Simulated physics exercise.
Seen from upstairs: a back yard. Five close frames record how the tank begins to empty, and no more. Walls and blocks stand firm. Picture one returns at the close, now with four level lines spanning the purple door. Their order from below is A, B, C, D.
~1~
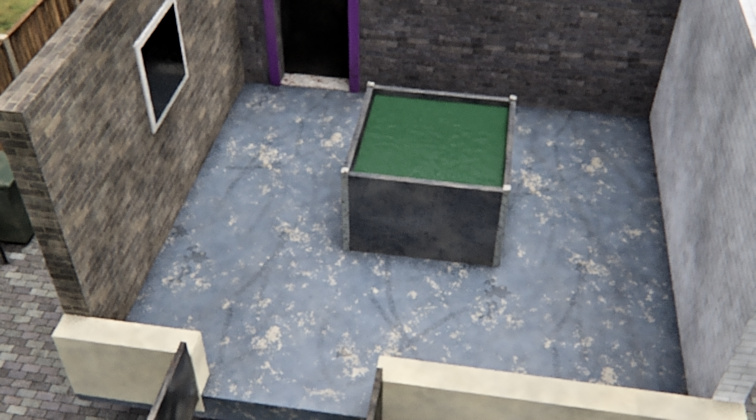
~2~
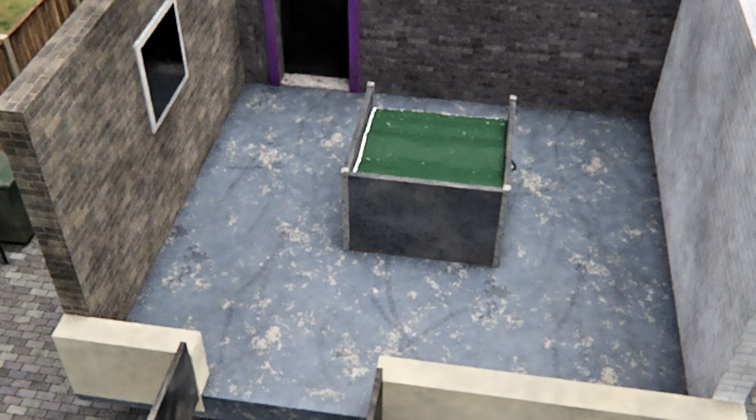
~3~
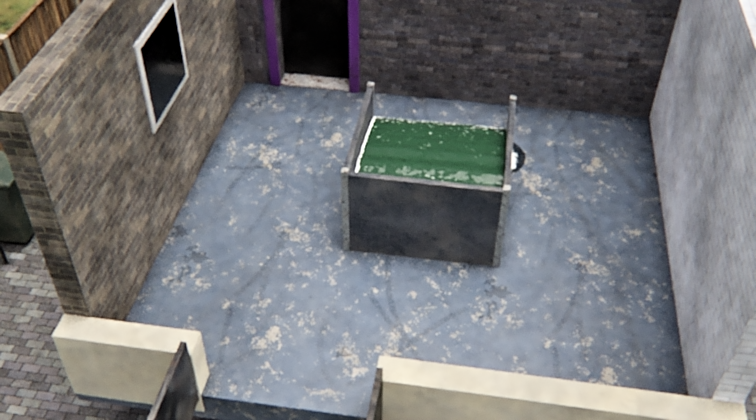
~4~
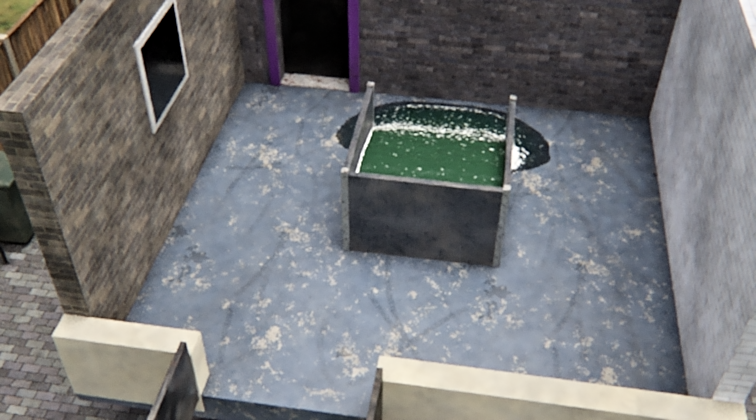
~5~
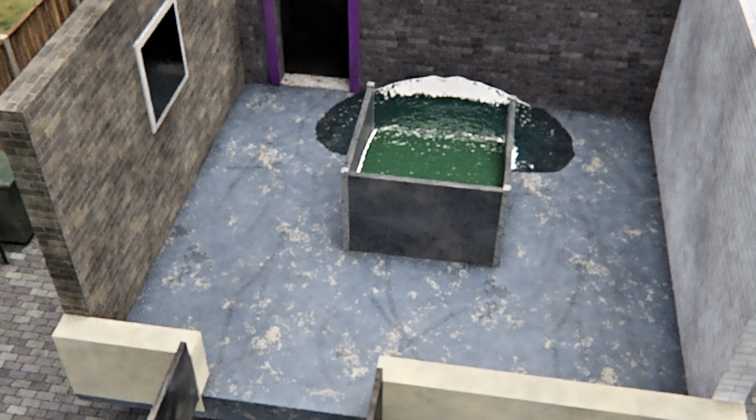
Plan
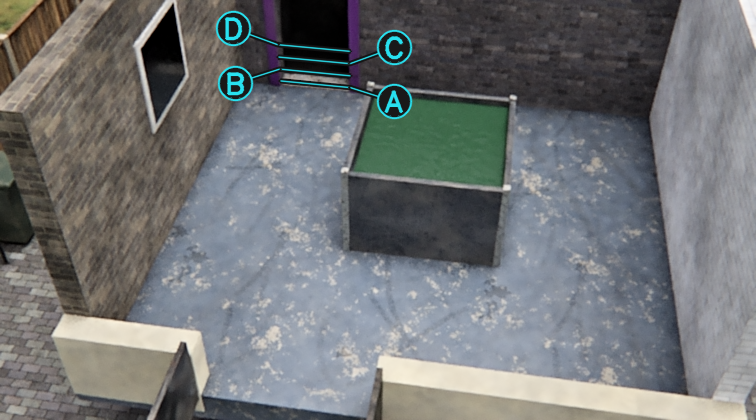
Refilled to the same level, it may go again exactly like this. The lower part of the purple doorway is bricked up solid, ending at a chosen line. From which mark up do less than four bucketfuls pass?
That is line B.
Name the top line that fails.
That would be A.
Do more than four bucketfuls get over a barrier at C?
No.
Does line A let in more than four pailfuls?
Yes.
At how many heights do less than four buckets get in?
Three.
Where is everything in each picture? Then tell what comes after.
The first picture shows water in the tank at rest, its middle at (433, 141); foot of the purple doorway at (315, 88); open gate at (288, 340).
In the second picture, water covers 2 % of the ground, its front hidden from here.
In the third picture, water covers 5 % of the ground, its front hidden from here.
In the fourth picture, water covers 11 % of the ground, its front hidden from here.
The fifth picture shows front seen at (341, 108), 16 % of the ground wet.
On the marked copy, A at (315, 84); B at (314, 72); C at (314, 60); D at (313, 47); from the bottom up A, B, C, D.
If A is chosen, about 13 bucketfuls get in.
If B is chosen, a splash gets over, under a bucket.
If C is chosen, nothing gets over.
If D is chosen, nothing gets over.
